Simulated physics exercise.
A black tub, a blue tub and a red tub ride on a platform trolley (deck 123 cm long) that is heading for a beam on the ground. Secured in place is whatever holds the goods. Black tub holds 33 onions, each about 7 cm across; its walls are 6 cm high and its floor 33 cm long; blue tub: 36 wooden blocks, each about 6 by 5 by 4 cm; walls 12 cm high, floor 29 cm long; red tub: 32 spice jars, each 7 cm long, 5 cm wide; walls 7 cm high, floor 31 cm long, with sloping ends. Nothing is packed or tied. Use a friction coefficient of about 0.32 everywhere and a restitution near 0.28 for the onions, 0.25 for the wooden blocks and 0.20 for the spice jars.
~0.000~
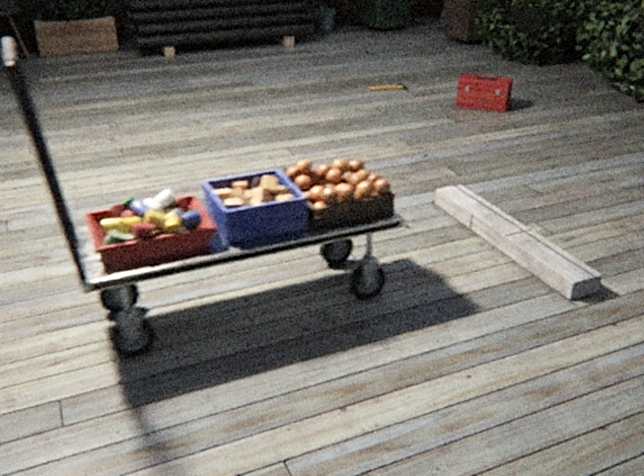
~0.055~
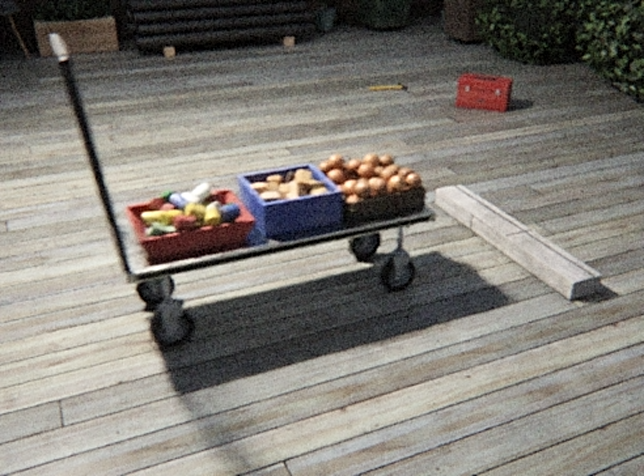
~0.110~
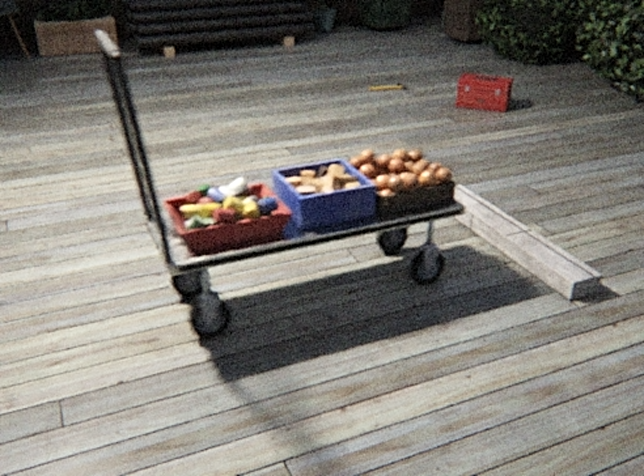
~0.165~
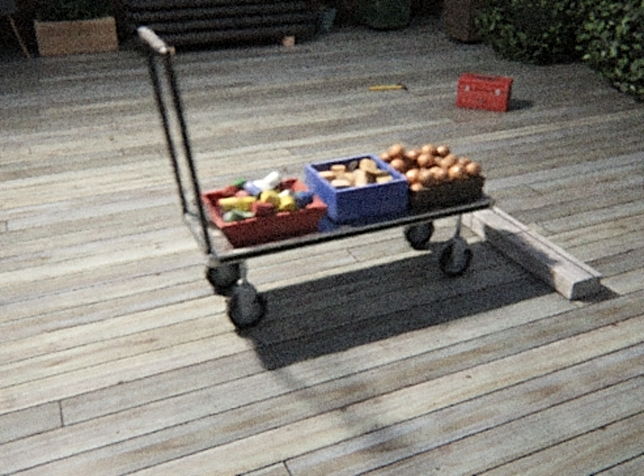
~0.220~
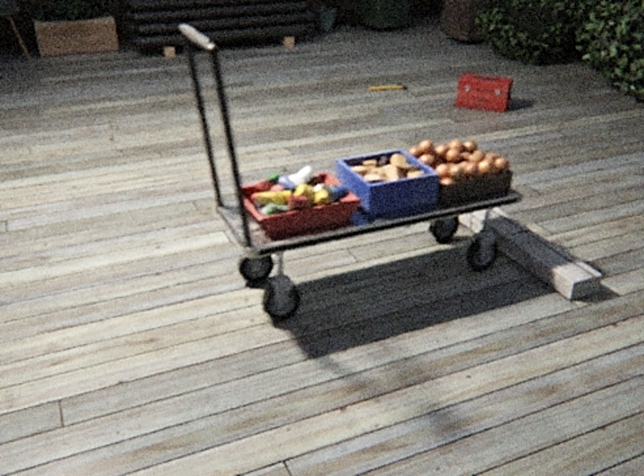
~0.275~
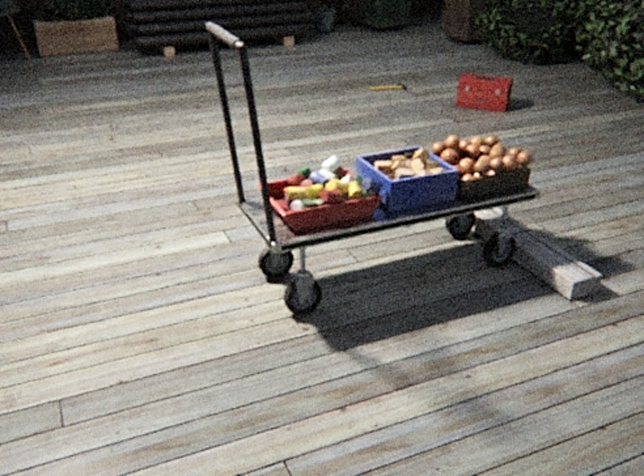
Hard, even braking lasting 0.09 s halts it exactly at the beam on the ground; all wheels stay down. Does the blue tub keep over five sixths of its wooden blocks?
Yes, I expect the share that escapes to fall short of a sixth.
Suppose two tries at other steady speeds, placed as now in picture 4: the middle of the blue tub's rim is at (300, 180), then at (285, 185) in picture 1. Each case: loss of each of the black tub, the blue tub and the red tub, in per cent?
Losses in order of the tries would be black tub 30 and 40 %, blue tub 0 and 0 %, red tub 0 and 10 %.
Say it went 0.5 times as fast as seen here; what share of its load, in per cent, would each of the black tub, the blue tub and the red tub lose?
In that case the black tub sheds 20 per cent, the blue tub 0 per cent and the red tub 0 per cent.
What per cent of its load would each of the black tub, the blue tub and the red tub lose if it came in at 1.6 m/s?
Black tub 30 %, blue tub 0 %, red tub 10 %.
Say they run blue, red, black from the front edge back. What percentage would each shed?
In that arrangement the black tub sheds 50 per cent of its load, the blue tub 10 per cent, and the red tub 30 per cent.
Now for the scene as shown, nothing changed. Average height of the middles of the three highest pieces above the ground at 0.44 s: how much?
Height, averaged: Around 62 cm.
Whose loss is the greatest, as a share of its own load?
It is the black tub.
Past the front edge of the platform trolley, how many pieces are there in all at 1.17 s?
I'd estimate close to 18 pieces.
After 0.32 s, black tub 28 in, 5 out, blue tub 36 in, 0 out and red tub 31 in, 1 out.
After 0.44 s, black tub 19 in, 14 out, blue tub 36 in, 0 out and red tub 27 in, 5 out.
After 0.67 s, black tub 15 in, 18 out, blue tub 34 in, 2 out and red tub 23 in, 9 out.
Final count (at 1.17 s), black tub 15 in, 18 out, blue tub 34 in, 2 out and red tub 22 in, 10 out. Asked share, 2 of 36, 6 per cent.
